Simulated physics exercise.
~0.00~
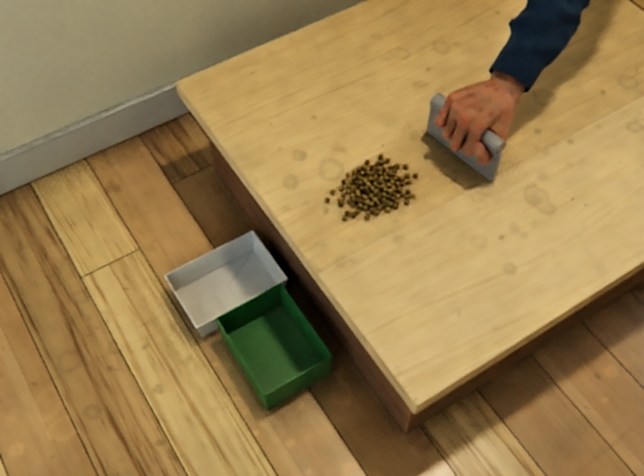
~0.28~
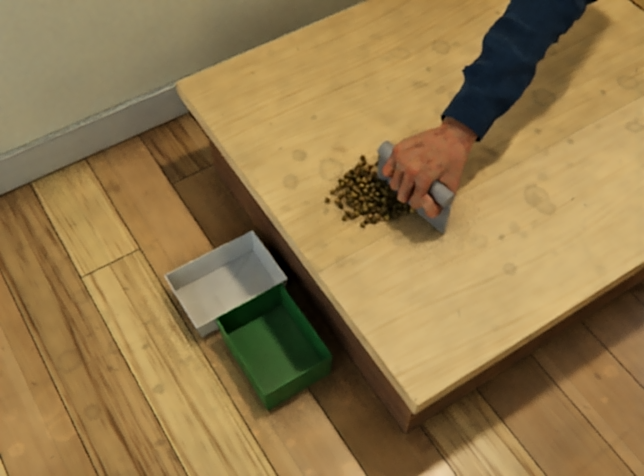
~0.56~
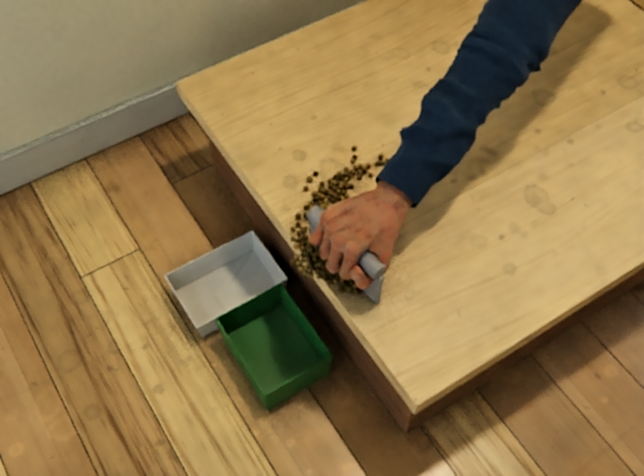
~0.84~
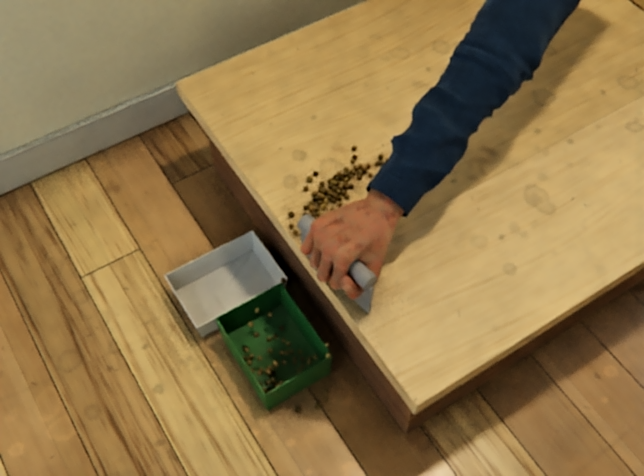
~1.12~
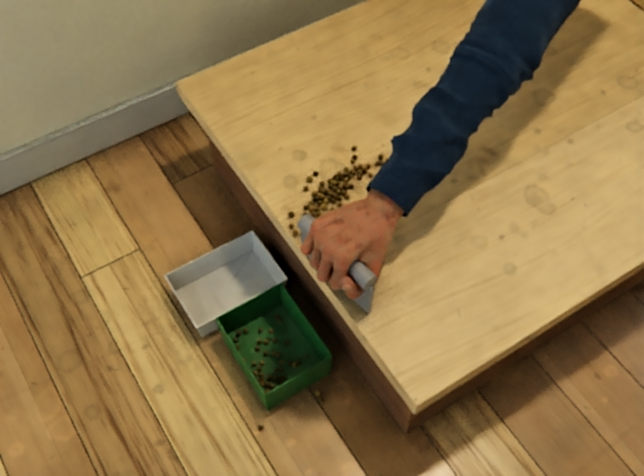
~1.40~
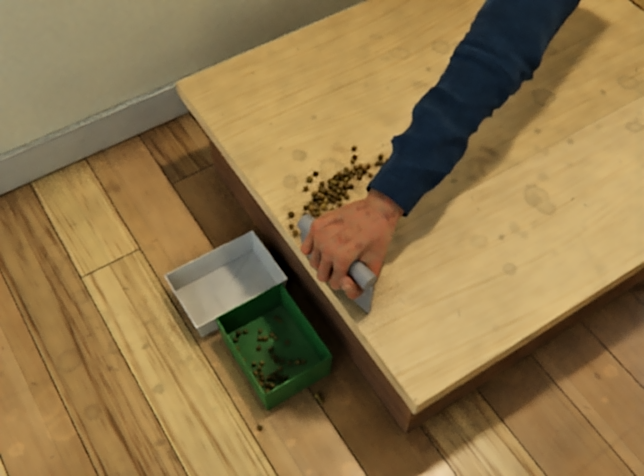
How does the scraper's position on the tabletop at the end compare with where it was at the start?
It starts well in from the near left edge, to the right of the pile, and ends further left and lower, at the edge beside the tins.
On a wooden tabletop, a hand pushing a scraper through small brown pieces, some dropping into a green tin, about half staying.
